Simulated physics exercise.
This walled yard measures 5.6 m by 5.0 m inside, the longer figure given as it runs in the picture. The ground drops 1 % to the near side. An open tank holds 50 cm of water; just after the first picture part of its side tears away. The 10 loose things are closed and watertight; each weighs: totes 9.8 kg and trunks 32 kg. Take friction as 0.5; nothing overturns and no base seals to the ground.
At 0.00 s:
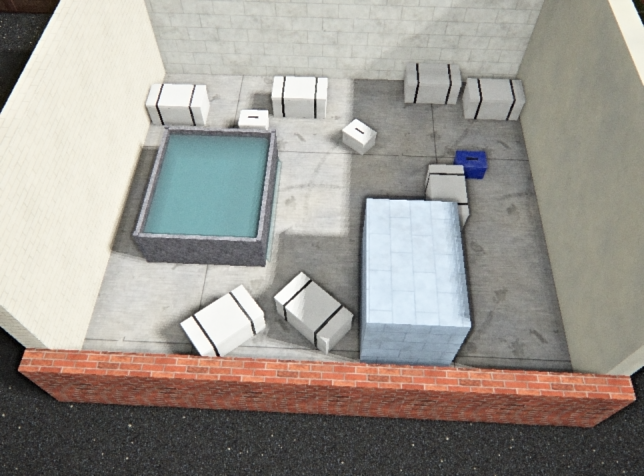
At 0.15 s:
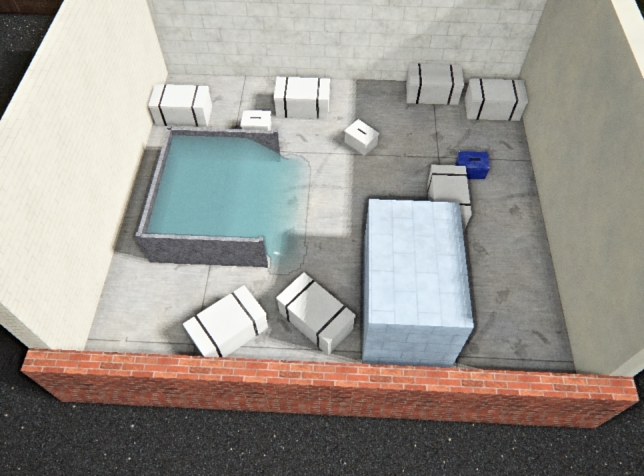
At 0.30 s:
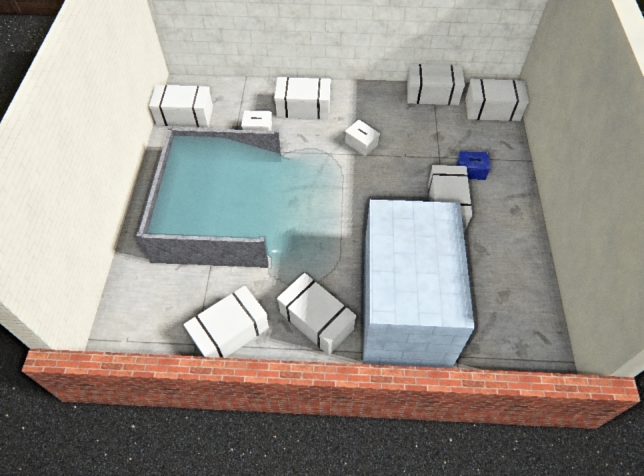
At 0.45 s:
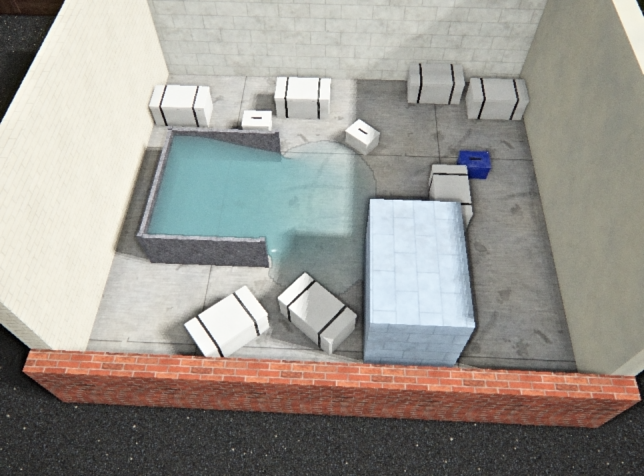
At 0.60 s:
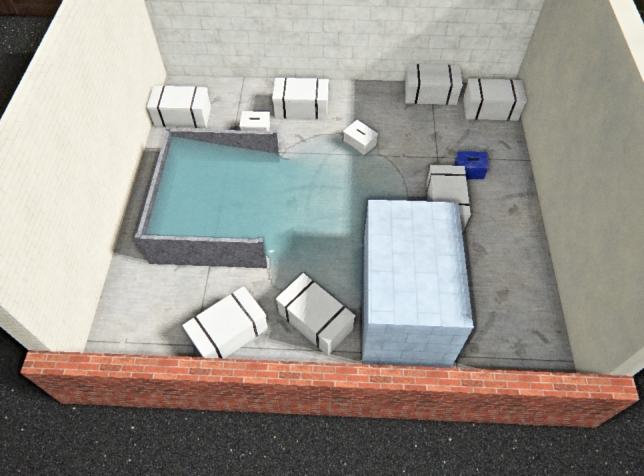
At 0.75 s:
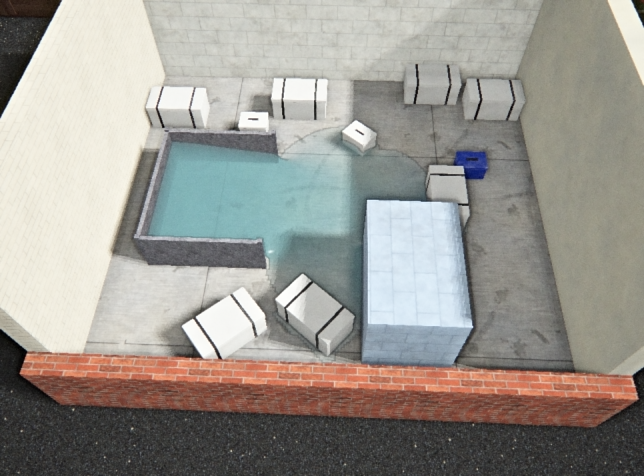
Water pours from the open tank's broken right side and spreads across the walled yard's floor.
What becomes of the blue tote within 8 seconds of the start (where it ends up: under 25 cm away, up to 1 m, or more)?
Blue tote ends far away.
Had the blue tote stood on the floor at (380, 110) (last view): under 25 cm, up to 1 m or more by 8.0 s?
It moves a short way.
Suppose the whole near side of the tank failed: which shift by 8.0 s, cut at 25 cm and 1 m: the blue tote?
Then the blue tote holds its place.
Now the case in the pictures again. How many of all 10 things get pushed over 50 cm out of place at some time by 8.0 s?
I count 5.
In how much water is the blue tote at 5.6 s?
Roughly 7 cm.
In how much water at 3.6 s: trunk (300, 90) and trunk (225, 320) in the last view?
Roughly 1 and 4 cm.
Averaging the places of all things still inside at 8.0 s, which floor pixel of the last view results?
Near (323, 170).
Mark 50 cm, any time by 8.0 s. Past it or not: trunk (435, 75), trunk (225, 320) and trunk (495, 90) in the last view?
In turn: Over, less, more.
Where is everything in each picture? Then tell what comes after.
In the first frame, the blue tote at (472, 159) rests on the ground; water covers 2.4 m2; 0 of 10 have shifted.
In the second frame, the blue tote at (474, 160) rests on the ground; water covers 3.2 m2; 0 of 10 have shifted.
In the third frame, the blue tote at (475, 160) rests on the ground; water covers 4.2 m2; 0 of 10 have shifted.
In the fourth frame, the blue tote at (475, 159) rests on the ground; 5.4 m2 under water; 0 of 10 have shifted.
In the fifth frame, the blue tote at (473, 160), on the bottom; water covers 6.4 m2; 0 of 10 have shifted.
In the sixth frame, the blue tote at (472, 160) rests on the ground; 7.2 m2 under water; 0 of 10 have shifted.
After 1.6 s the blue tote is near (499, 159), 0.4 m from its start, aground; 0 afloat.
After 3.6 s the blue tote is near (471, 97), 1.2 m from its start, afloat; 3 afloat.
After 5.6 s the blue tote is near (369, 117), 1.6 m from its start, aground; 0 afloat.
After 8.0 s the blue tote is near (353, 126), 1.7 m from its start, aground; 0 afloat.
